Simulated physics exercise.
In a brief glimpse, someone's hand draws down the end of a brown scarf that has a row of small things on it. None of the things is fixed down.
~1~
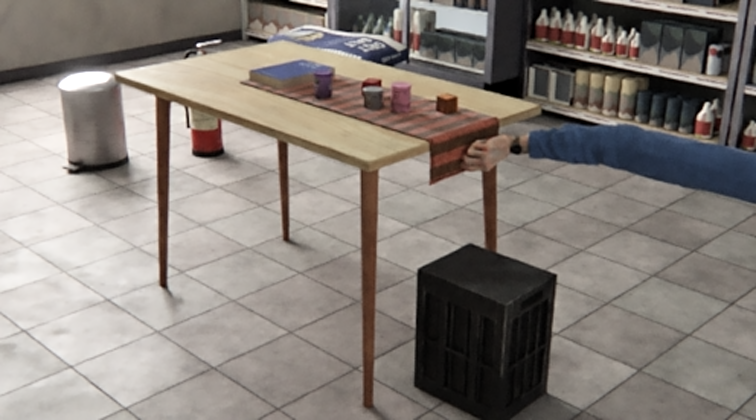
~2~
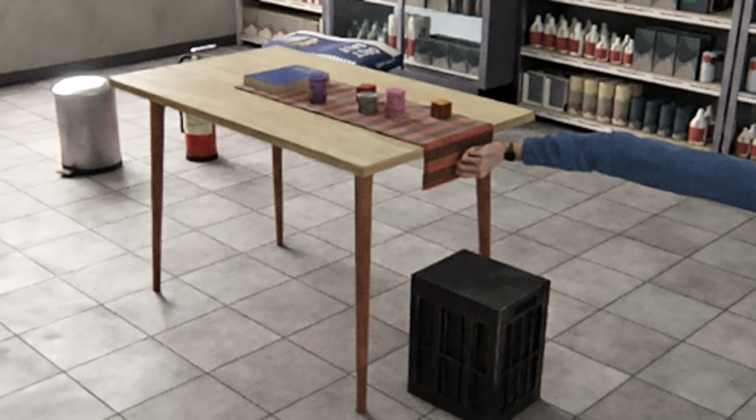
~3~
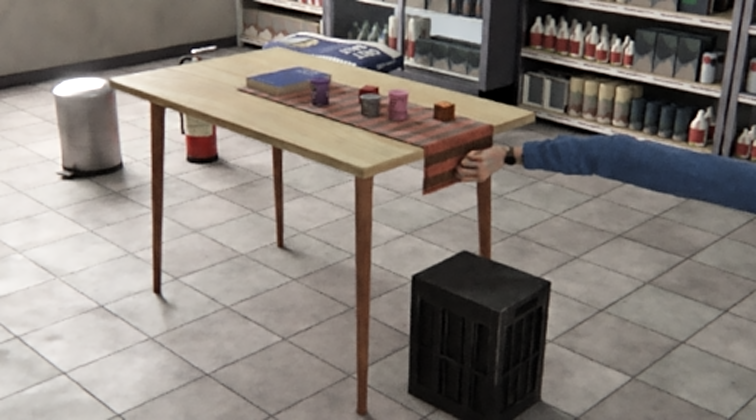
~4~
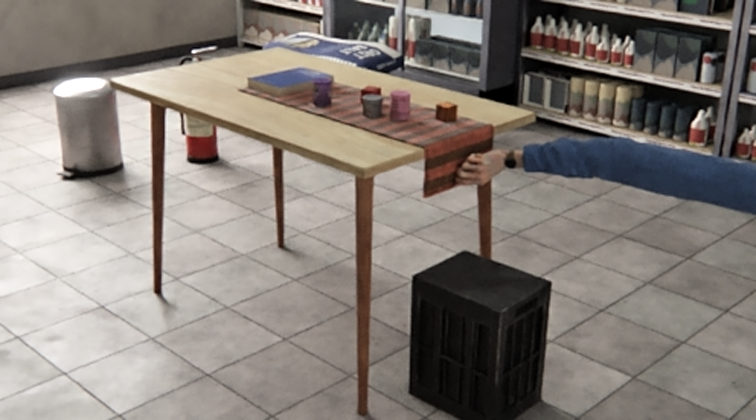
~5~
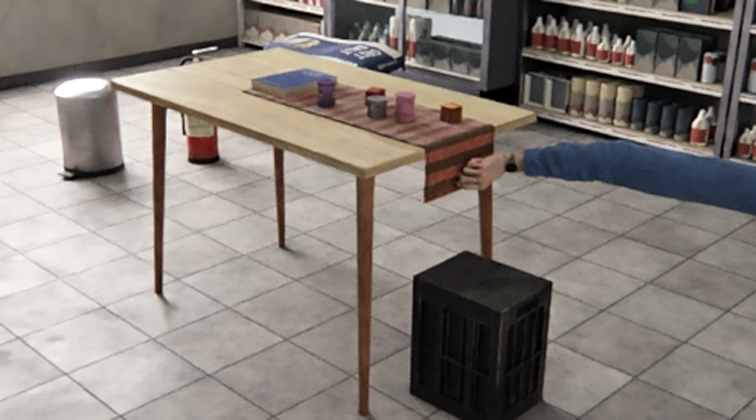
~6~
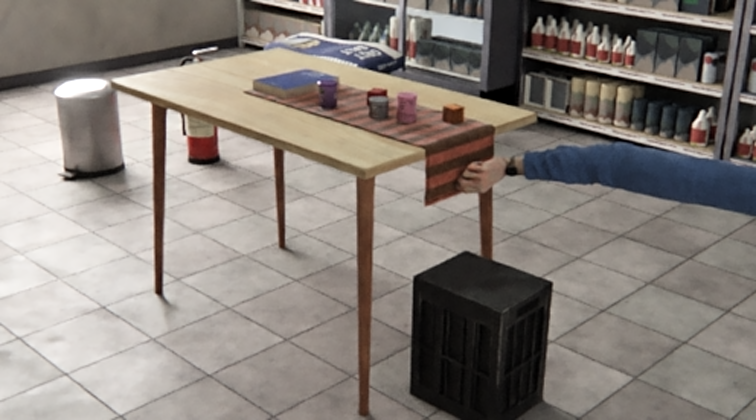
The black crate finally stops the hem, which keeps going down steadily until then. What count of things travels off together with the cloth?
This will send two of them over the edge.
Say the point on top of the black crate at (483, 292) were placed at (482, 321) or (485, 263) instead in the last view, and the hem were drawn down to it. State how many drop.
3 and 1.
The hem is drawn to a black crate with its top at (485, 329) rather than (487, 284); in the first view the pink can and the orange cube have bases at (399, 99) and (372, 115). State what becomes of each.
The pink can does not stay aboard, and the orange cube does not stay aboard.
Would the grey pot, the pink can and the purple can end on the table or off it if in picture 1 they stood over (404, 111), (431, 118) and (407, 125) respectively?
Outcome: The grey pot is gone, the pink can is gone, the purple can is gone.
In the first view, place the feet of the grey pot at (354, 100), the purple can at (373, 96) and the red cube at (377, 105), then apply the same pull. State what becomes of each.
Grey pot kept, purple can kept, red cube kept.
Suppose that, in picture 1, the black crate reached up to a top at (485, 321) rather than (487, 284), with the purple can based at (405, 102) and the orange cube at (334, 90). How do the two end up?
The purple can? Lost. The orange cube? Safe.
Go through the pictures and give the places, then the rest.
In the first frame, hem (429, 185); orange cube (447, 96); pink can (401, 84); grey pot (373, 89); red cube (372, 80); purple can (323, 72); top of the crate (488, 284).
In the second frame, hem (422, 190); orange cube (442, 102).
In the third frame, hem (422, 195); pink can (398, 92).
In the fourth frame, hem (423, 198); grey pot (373, 97); top of the crate (482, 291).
In the fifth frame, hem (424, 203); red cube (375, 89).
In the sixth frame, hem (425, 206); orange cube (454, 106); pink can (407, 94); grey pot (379, 99); red cube (377, 90); purple can (328, 82).
Soon after, hem near (459, 235); orange cube gone.
After that, hem near (458, 258); orange cube gone.
And then, hem on the crate; orange cube and pink can gone.
In the end, hem on the crate; orange cube and pink can gone. It carries off two.
